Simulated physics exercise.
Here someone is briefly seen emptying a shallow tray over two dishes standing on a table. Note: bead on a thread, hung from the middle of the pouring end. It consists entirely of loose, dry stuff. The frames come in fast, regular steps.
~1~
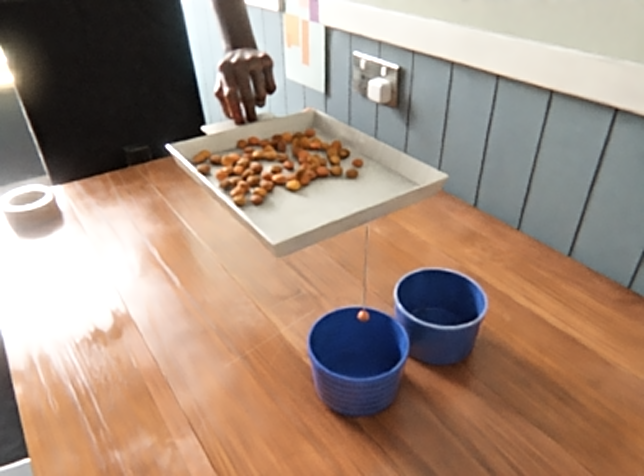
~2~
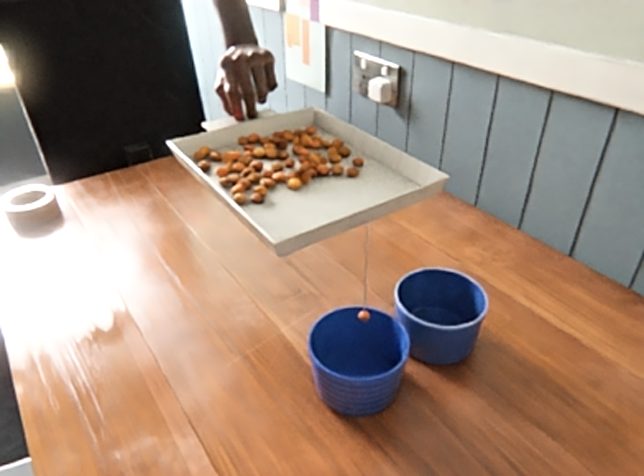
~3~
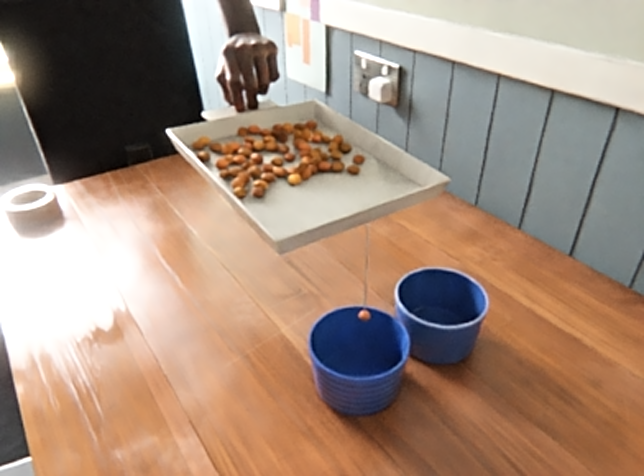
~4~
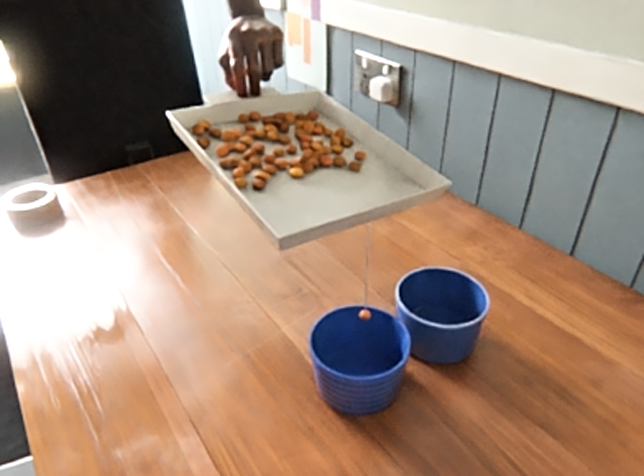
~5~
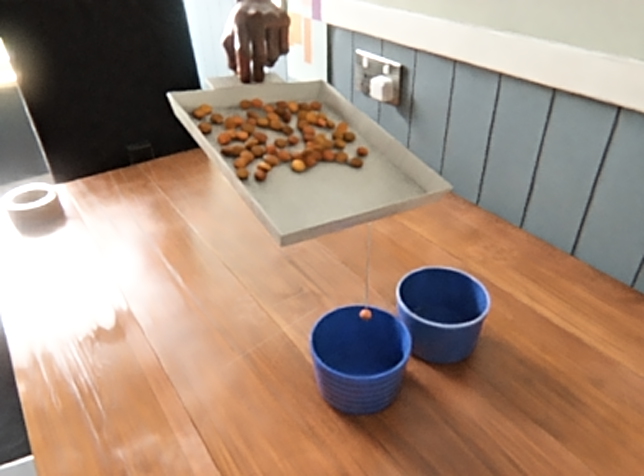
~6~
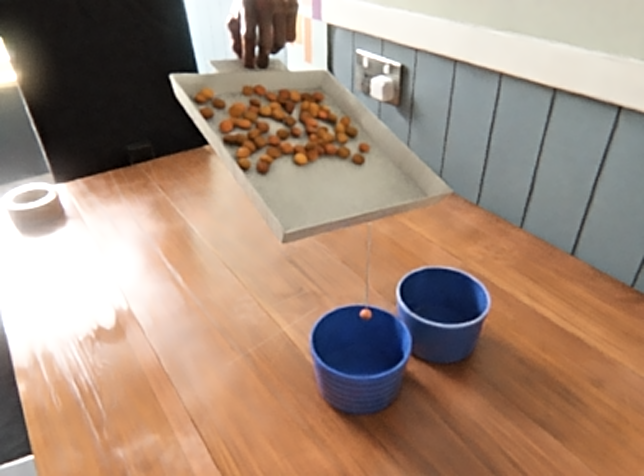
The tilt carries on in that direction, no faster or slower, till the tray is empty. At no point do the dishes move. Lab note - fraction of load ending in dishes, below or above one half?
Catch: Above fifty percent.
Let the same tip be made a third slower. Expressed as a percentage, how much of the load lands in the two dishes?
Close to 80 per cent.
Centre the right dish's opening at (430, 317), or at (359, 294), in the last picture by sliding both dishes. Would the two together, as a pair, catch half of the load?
Taking them in turn, it's beyond half and then short of half.
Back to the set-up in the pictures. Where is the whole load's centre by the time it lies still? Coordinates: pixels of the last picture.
The centre ends up roughly at (438, 333).
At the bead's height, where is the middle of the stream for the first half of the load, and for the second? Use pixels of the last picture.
I'd place the first part at (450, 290) and the rest at (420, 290).
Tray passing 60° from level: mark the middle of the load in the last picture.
Centre estimate: (405, 188).
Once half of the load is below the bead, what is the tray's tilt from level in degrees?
Around 90° at that moment.
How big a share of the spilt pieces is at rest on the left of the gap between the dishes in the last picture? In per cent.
I'd put it at around 10 per cent.
Shortly afterwards, tray tipped steeply; the whole lot on the tray.
Next, tray tipped right over; near a third on the tray; near half in the right dish; a little outside both; a little in the air.
Some moments later, tray tipped past a quarter turn; only a few in the left dish; the bulk in the right dish; a little outside both.
In the end, tray tipped past a quarter turn; only a few in the left dish; the bulk in the right dish; a little outside both.
